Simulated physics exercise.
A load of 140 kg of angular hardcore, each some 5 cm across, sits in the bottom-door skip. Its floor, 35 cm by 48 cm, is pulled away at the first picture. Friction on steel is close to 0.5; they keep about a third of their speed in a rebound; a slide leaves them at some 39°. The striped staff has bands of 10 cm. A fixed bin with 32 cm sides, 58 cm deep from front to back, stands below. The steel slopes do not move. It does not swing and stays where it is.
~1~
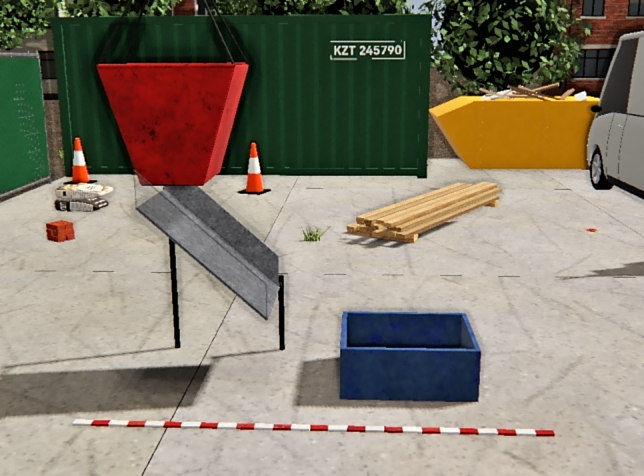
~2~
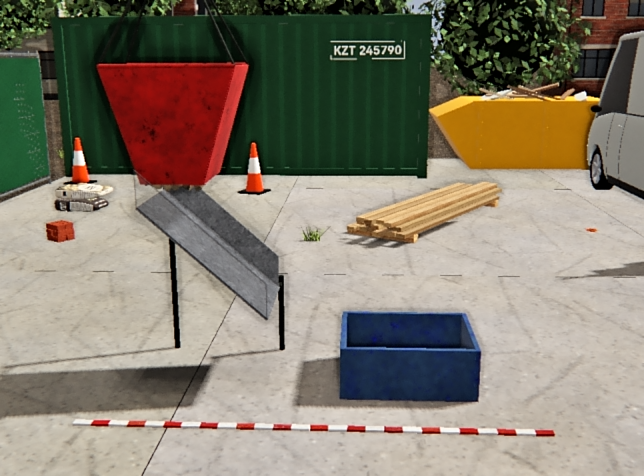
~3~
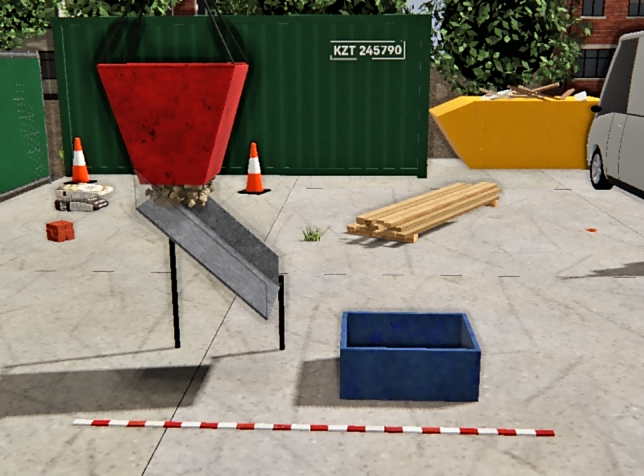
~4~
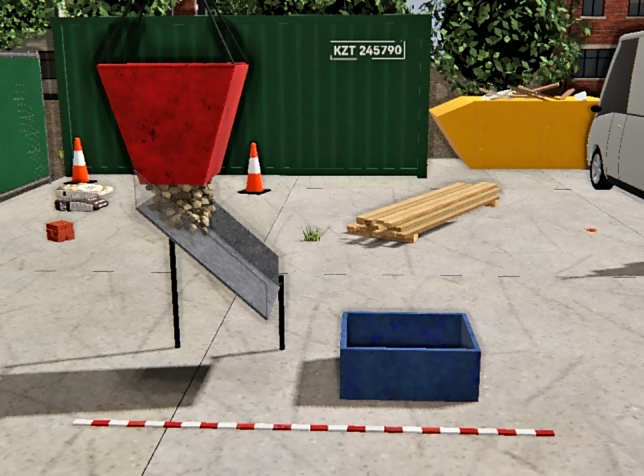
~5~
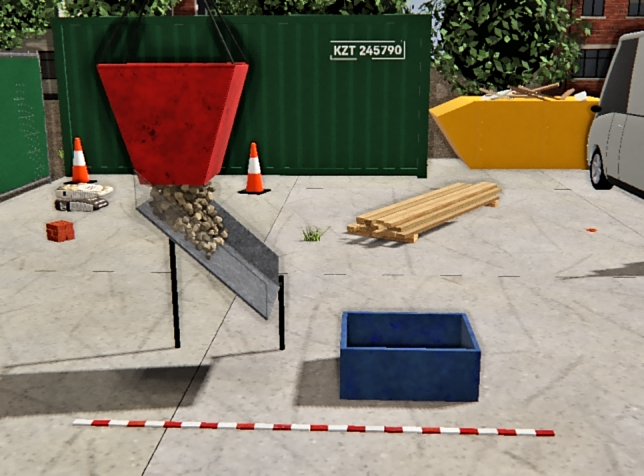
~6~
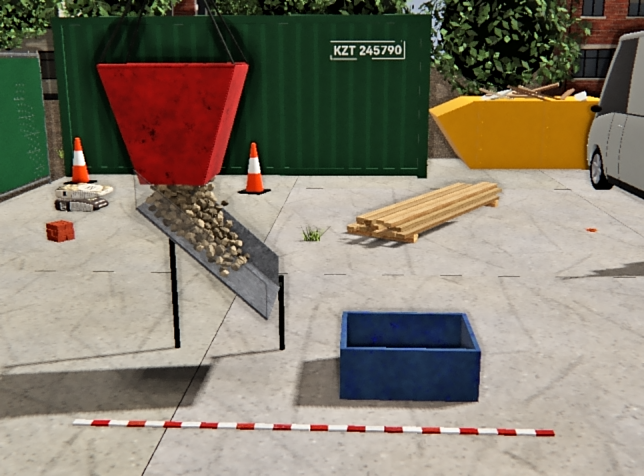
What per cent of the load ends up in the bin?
Roughly 0 per cent ends in the bin.
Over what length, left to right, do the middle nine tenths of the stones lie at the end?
About 50 cm.
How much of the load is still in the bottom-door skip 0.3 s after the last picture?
Roughly 10 per cent is still inside.
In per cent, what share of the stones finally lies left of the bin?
Near 95 in a hundred.
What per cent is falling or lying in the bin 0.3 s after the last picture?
Some 0 per cent.
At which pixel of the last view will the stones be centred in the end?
Around (313, 366).
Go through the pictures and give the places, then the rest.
The outlet is at (171, 176); nothing has dropped yet, in the first frame.
The outlet is at (171, 176); 5 % is out, in the second frame.
The outlet is at (171, 176); 13 % is out, the lowest stones still above the rim at (187, 199), 113 cm up, in the third frame.
The outlet is at (171, 176); 22 % is out, the lowest stones still above the rim at (199, 221), 99 cm up, in the fourth frame.
The outlet is at (171, 176); 32 % is out, the lowest stones still above the rim at (213, 247), 85 cm up, in the fifth frame.
The outlet is at (171, 176); 41 % is out, the lowest stones still above the rim at (237, 263), 73 cm up, in the sixth frame.
Then, 0.3 s after the last picture, 10 % in the bottom-door skip, 68 % on the steel, 22 % falling or lying left of the bin; the stones farthest right are at (337, 373).
Then, 0.8 s after the last picture, 0 % in the bottom-door skip, 34 % on the steel, 64 % falling or lying left of the bin, 1 % falling or lying beside or right of the bin; the stones farthest right are at (364, 366).
Then, 1.4 s after the last picture, 0 % in the bottom-door skip, 95 % falling or lying left of the bin, 5 % falling or lying beside or right of the bin; the stones farthest right are at (386, 386).
Then, 2.2 s after the last picture, 0 % in the bottom-door skip, 94 % falling or lying left of the bin, 6 % falling or lying beside or right of the bin; the stones farthest right are at (387, 383).
Then, 4.2 s after the last picture, 0 % in the bottom-door skip, 94 % left of the bin, 6 % beside or right of the bin; the stones farthest right are at (387, 383).
